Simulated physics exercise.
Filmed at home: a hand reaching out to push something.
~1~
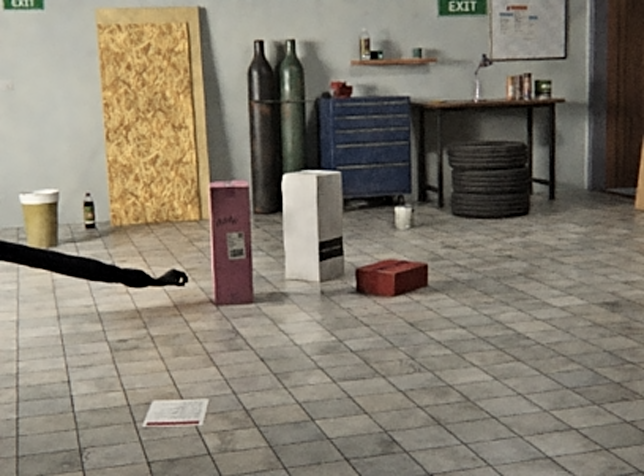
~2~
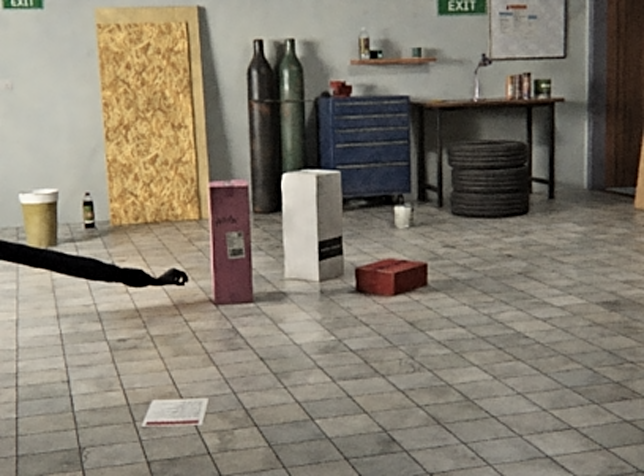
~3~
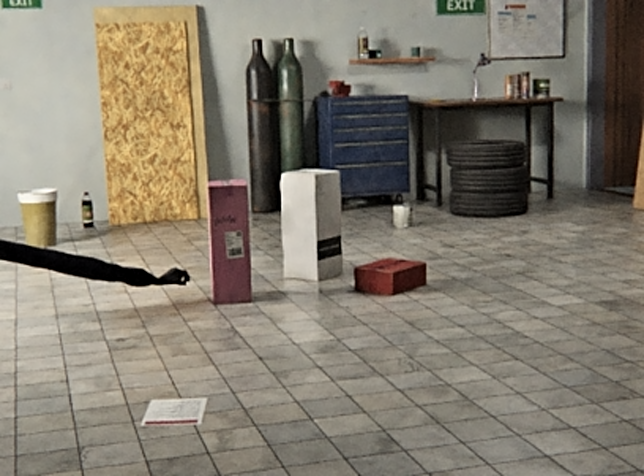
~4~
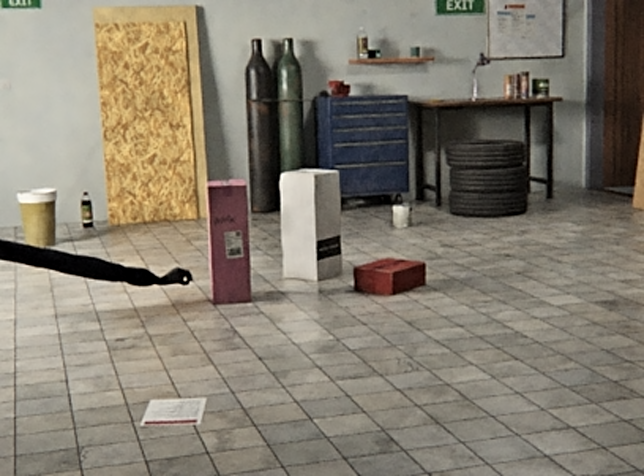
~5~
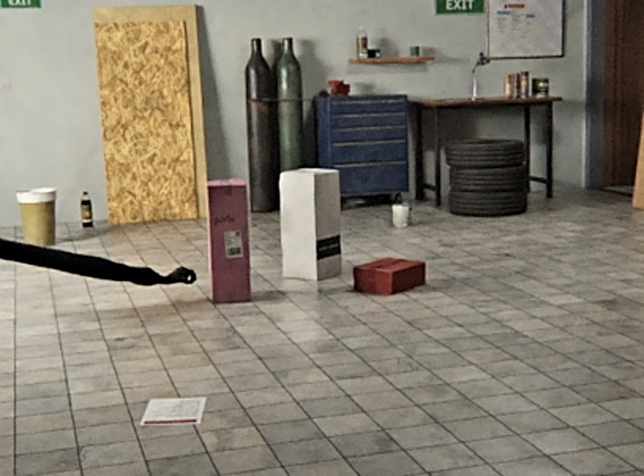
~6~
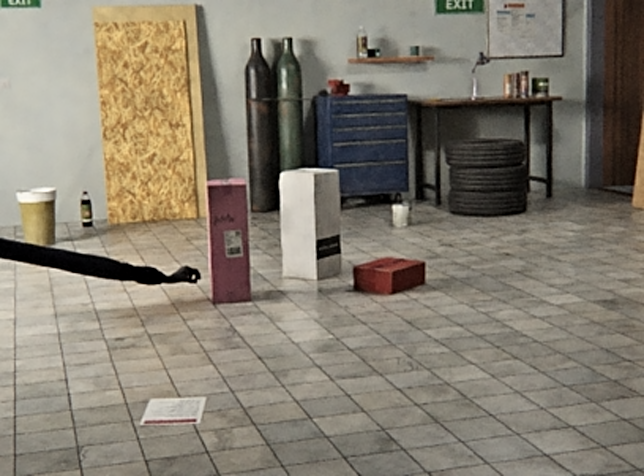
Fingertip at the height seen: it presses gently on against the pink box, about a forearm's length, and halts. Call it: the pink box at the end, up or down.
Up.
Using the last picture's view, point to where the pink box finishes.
End position, last frame: About (288, 237).
Then, 0.60 s past the last view, pink box displaced a little near (250, 239).
Then, 1.00 s past the last view, pink box displaced about its own width near (271, 238).
Finally, moved from the start, pink box. Final places as the last picture's camera would see them, pink box near (288, 237).
